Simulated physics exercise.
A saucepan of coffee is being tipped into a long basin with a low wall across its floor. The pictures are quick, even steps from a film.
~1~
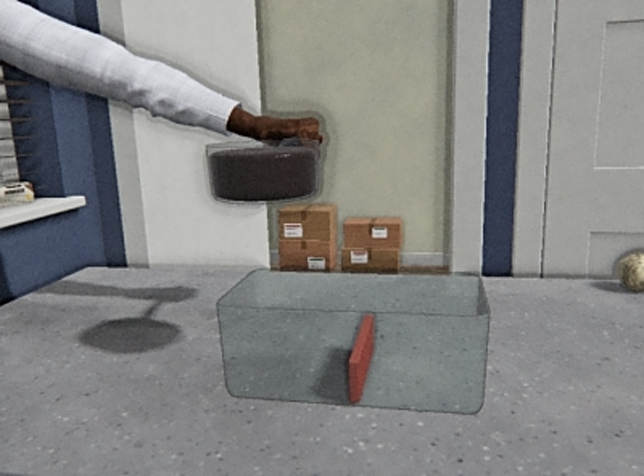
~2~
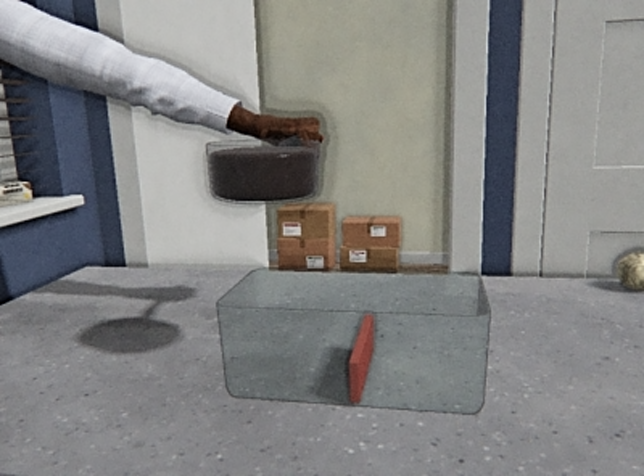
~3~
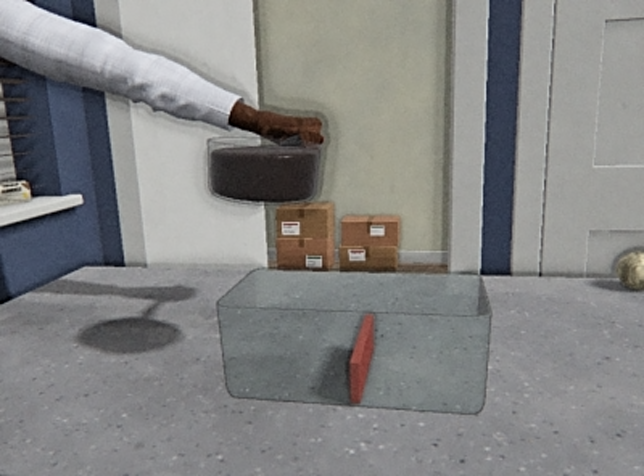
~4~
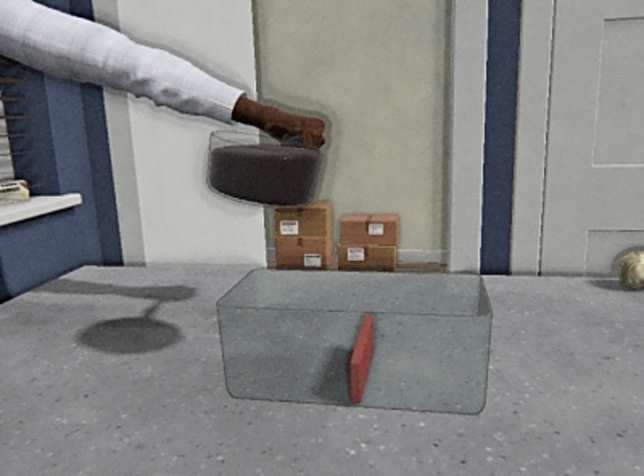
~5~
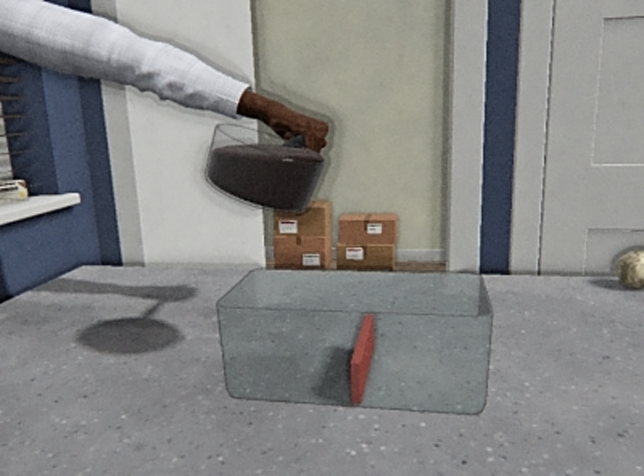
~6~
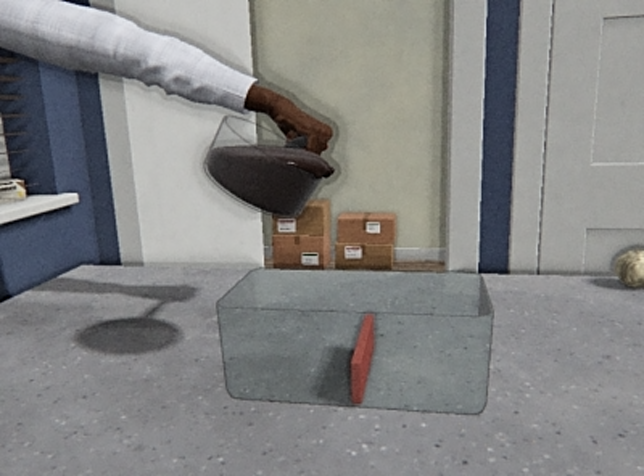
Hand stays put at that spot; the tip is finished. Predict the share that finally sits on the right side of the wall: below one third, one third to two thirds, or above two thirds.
Right-side share: One third to two thirds.
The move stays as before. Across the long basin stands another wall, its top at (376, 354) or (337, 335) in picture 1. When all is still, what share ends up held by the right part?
I'd expect near 40 percent the first time and near 90 percent the next.
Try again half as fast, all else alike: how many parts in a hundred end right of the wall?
It comes to near 70 per cent.
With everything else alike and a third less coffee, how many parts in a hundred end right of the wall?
Roughly 40 in a hundred.
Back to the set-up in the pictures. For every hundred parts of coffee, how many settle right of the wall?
I'd put it at around 60 %.
A moment on, the saucepan is tipped on its side and 27 per cent is still to pour, 2 is left of the wall and 20 right of it.
Next, the saucepan is tipped on its side and 8 per cent is still to pour, 21 is left of the wall and 63 right of it.
Then the saucepan is tipped on its side and 2 per cent is still to pour, 33 is left of the wall and 60 right of it.
Later the saucepan is tipped on its side and 1 per cent is still to pour, 37 is left of the wall and 60 right of it.
Finally, 39 per cent lies left of the wall, 60 right of it and 1 outside.
